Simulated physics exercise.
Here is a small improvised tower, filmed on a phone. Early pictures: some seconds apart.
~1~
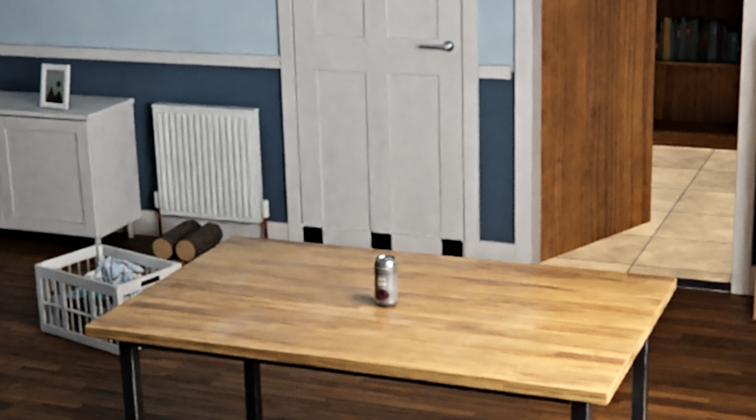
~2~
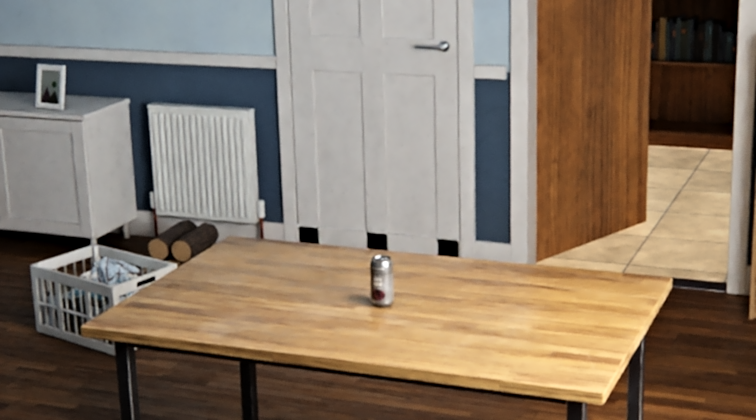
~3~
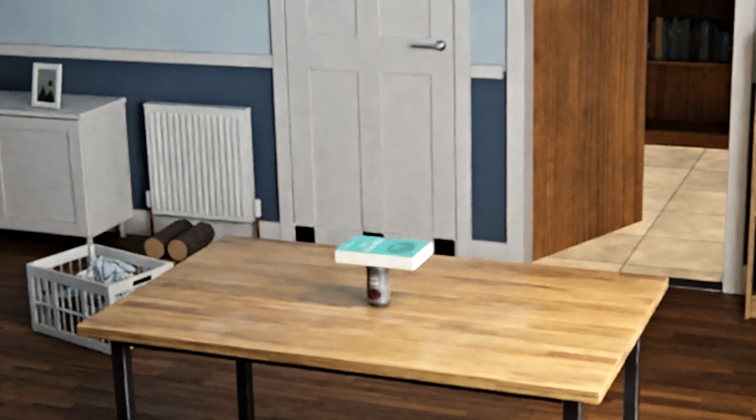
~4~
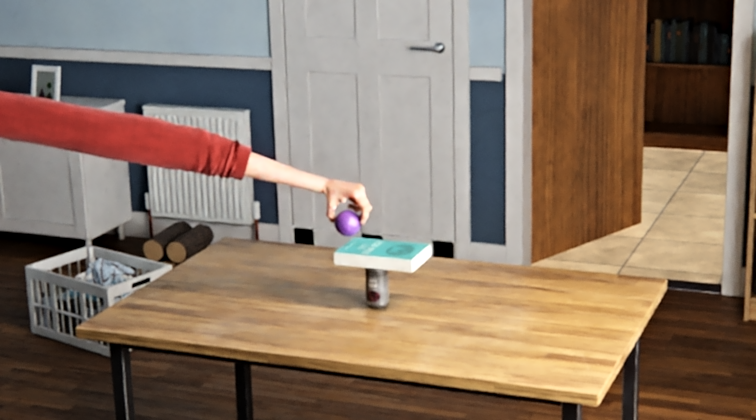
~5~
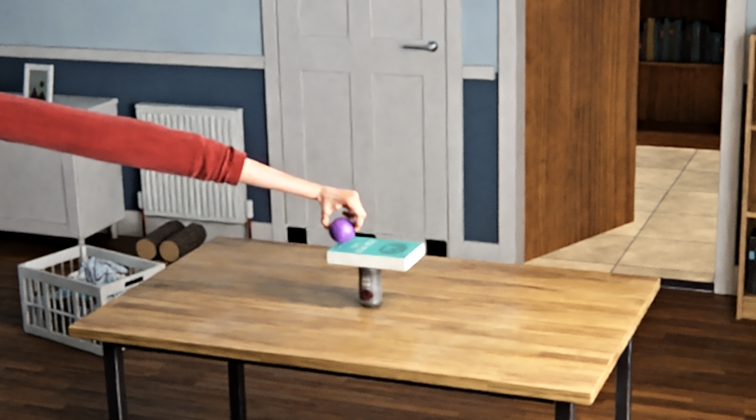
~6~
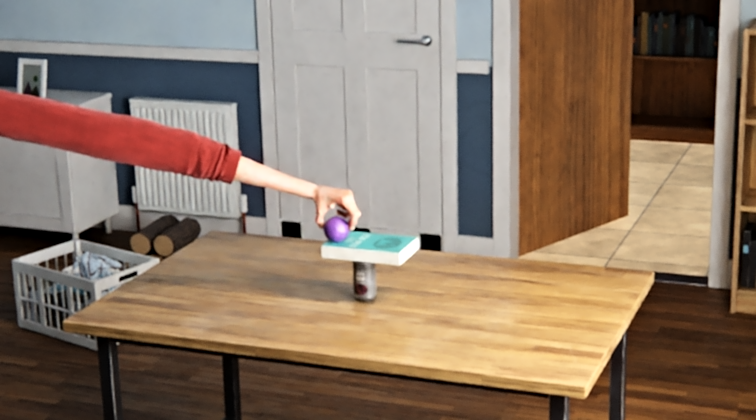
On a wooden table, a turquoise book appears atop a can, and a hand lowers a purple onion onto it.
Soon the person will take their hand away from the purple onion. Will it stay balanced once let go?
Yes, the stack stays upright.
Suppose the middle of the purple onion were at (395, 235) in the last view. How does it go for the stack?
The stack then collapses.
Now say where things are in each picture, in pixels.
The last thing is not in view yet, in the first picture.
The last thing is not in view yet, in the second picture.
The last thing is not in view yet; turquoise book (384, 252), in the third picture.
On its way; purple onion (348, 223); turquoise book (383, 254), in the fourth picture.
On its way; purple onion (342, 230); turquoise book (376, 253), in the fifth picture.
In place under the hand; purple onion (336, 229); turquoise book (370, 247), in the sixth picture.
Then, 0.20 s on from there, no change.
Then, 0.40 s on from there, purple onion resting near (337, 230).
In the end, all 3 unmoved. At the end, from the last picture's camera, purple onion near (337, 230). The stack holds.
